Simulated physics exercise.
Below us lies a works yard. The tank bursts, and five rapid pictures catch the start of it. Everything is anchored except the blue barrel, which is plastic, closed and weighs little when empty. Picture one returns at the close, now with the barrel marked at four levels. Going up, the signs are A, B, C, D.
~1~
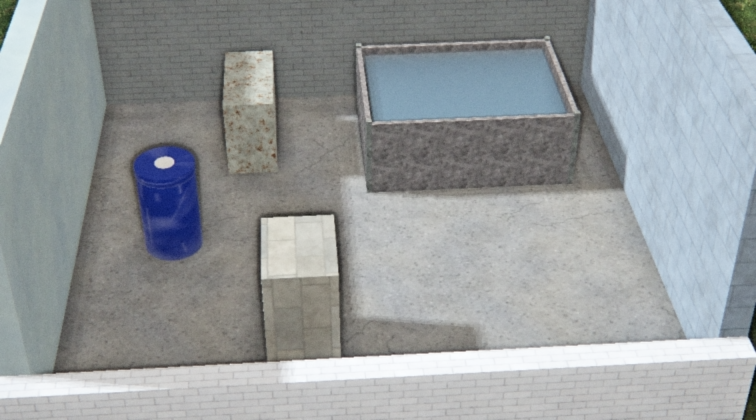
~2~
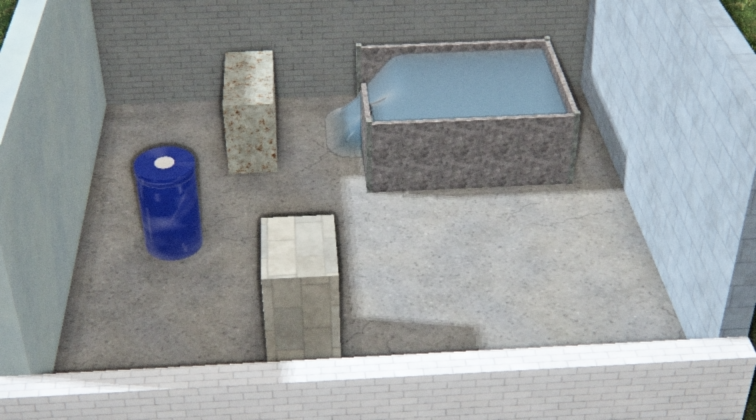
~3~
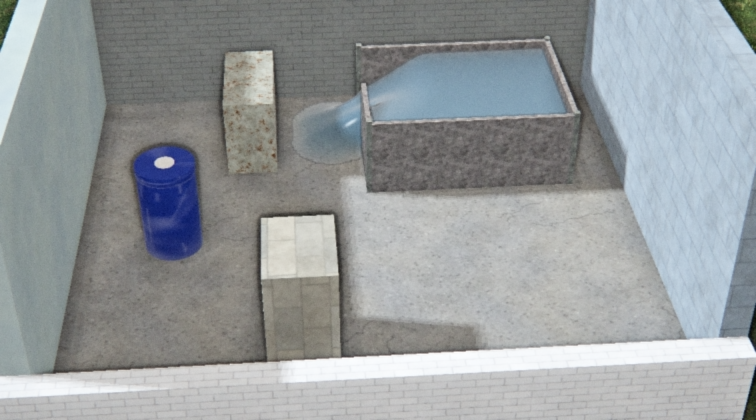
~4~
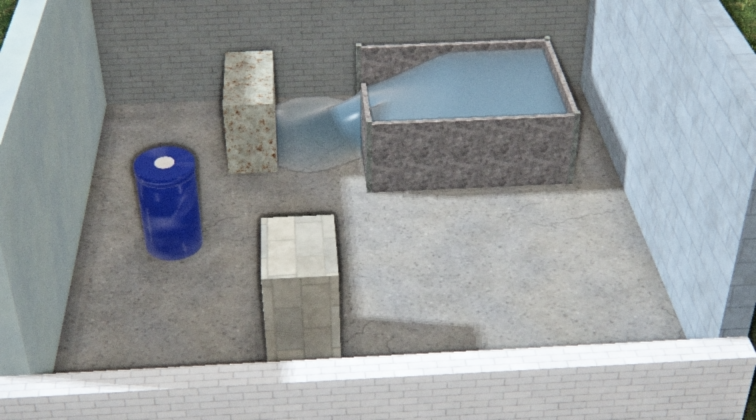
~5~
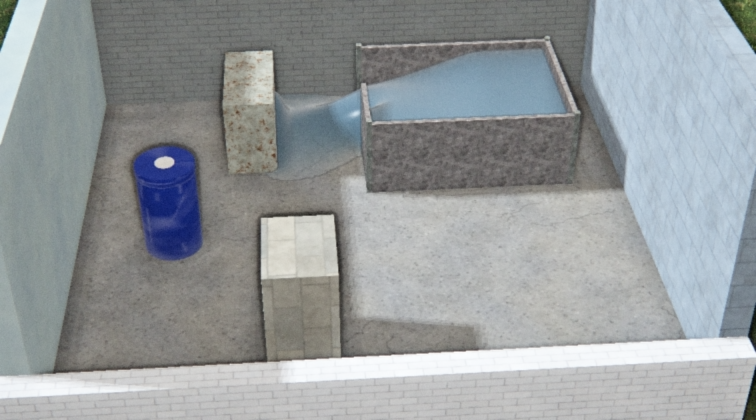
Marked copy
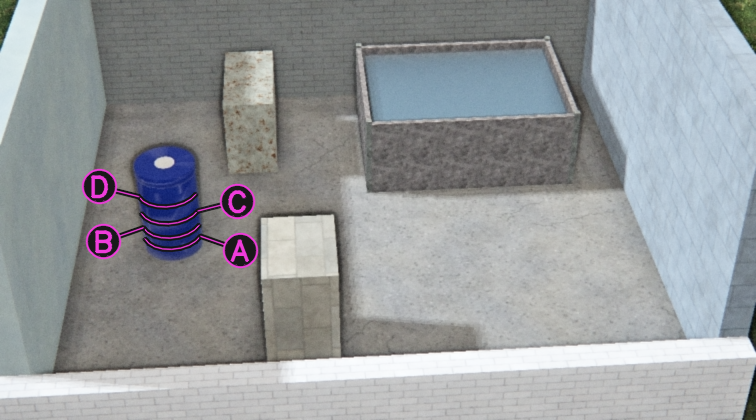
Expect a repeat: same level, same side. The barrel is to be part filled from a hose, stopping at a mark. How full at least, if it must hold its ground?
I would pick mark A.
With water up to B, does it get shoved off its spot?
No.
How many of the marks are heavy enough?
All of them.
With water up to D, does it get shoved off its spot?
No, not at all.
On the marked copy, A at (171, 249); B at (170, 238); C at (168, 223); D at (166, 206); from the bottom up A, B, C, D.
For mark A, it does not move.
For mark B, it does not move.
For mark C, it does not move.
For mark D, it does not move.
